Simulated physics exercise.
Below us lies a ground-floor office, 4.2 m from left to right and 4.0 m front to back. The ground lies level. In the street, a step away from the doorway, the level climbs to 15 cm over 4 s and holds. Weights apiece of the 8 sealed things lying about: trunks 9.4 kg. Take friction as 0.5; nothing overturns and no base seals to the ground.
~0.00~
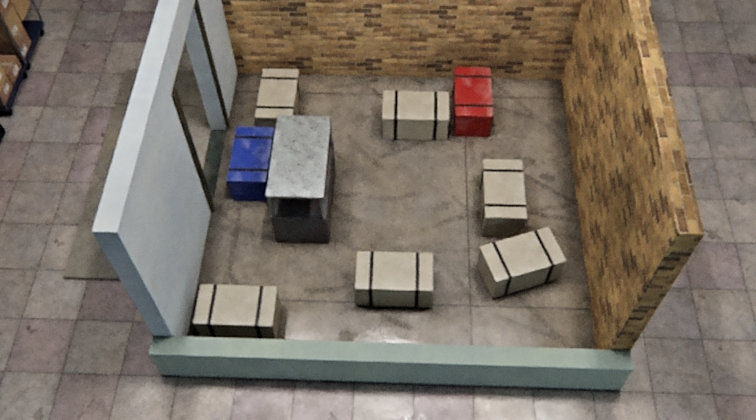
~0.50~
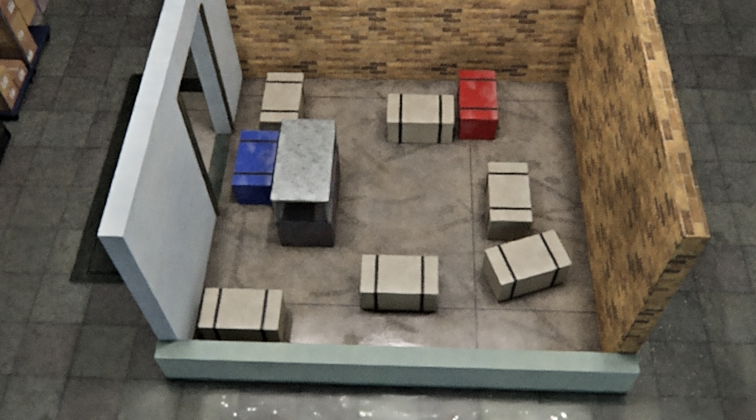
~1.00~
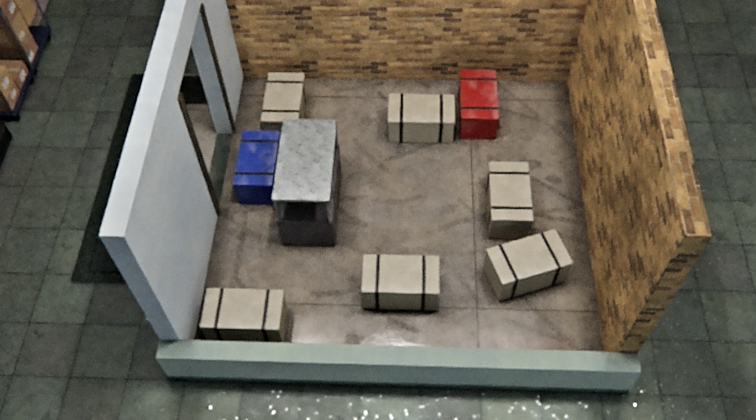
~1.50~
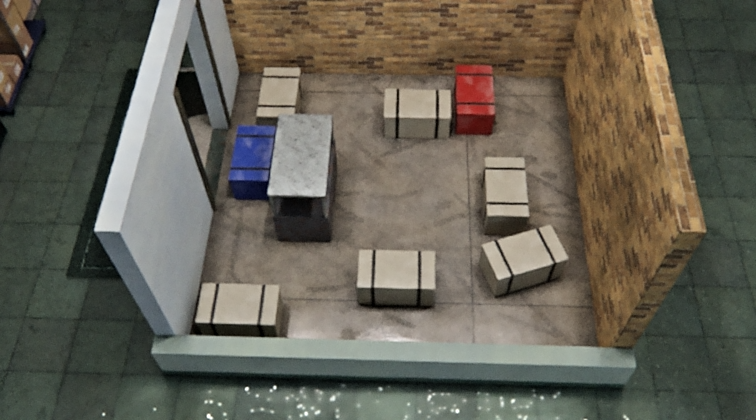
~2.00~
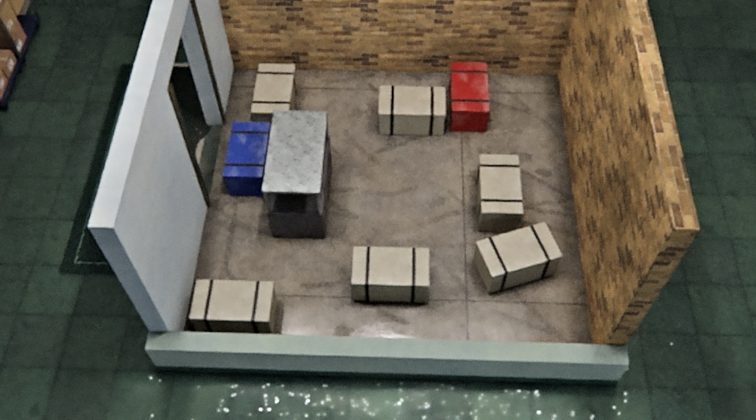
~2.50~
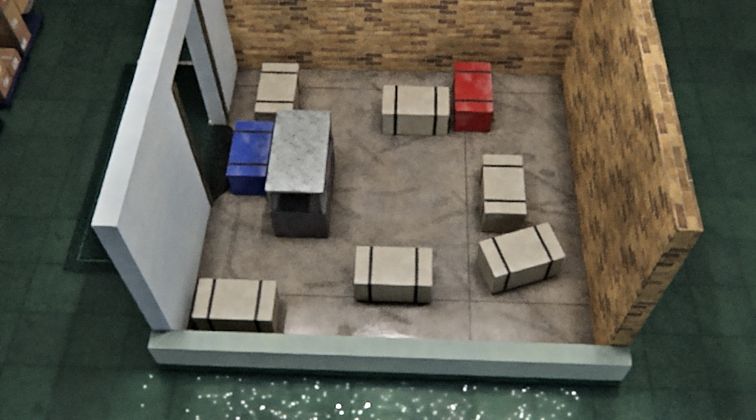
Dark green water spreads over the paving around a walled room while the trunks inside stay still.
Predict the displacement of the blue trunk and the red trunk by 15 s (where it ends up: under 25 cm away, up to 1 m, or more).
Blue trunk gets carried off; red trunk ends far away.
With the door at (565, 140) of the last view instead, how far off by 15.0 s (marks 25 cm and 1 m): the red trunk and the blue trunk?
In that case the red trunk travels far, the blue trunk gets carried off.
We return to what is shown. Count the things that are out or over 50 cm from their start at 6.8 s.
By then 1.
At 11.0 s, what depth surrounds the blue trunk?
About 5 cm.
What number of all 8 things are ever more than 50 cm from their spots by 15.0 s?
8 of them.
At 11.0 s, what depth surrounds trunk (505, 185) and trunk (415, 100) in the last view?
Roughly 4 and 4 cm.
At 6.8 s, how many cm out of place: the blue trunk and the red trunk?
Roughly 10 and 0 cm by then.
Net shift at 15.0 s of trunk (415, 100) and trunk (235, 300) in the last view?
In that order: 80 cm, 250 cm.
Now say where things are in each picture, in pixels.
The blue trunk at (251, 153), on the bottom; the red trunk at (473, 91) rests on the ground; water covers 0.0 m2; 0 of 8 have shifted, in the first frame.
The blue trunk at (256, 157), on the bottom; the red trunk at (478, 94) rests on the ground; water covers 0.0 m2; 0 of 8 have shifted, in the second frame.
The blue trunk at (257, 157) rests on the ground; the red trunk at (479, 94) rests on the ground; water covers 0.0 m2; 0 of 8 have shifted, in the third frame.
The blue trunk at (253, 152) rests on the ground; the red trunk at (475, 89) rests on the ground; water covers 0.0 m2; 0 of 8 have shifted, in the fourth frame.
The blue trunk at (247, 149), on the bottom; the red trunk at (470, 86), on the bottom; water covers 0.0 m2; 0 of 8 have shifted, in the fifth frame.
The blue trunk at (251, 148) rests on the ground; the red trunk at (474, 86), on the bottom; water covers 0.2 m2; 0 of 8 have shifted, in the sixth frame.
After 3.5 s the blue trunk is near (260, 148), 0.1 m from its start, aground; the red trunk is near (474, 86), 0.0 m from its start, aground; 0 afloat.
After 6.8 s the blue trunk is near (259, 142), 0.1 m from its start, afloat; the red trunk is near (475, 87), 0.0 m from its start, aground; 3 afloat.
After 11.0 s the blue trunk is near (461, 76), 2.7 m from its start, afloat; the red trunk is near (563, 170), 1.6 m from its start, afloat; 8 afloat.
After 15.0 s the blue trunk is near (560, 169), 3.5 m from its start, afloat; the red trunk is near (533, 228), 2.1 m from its start, afloat; 8 afloat.
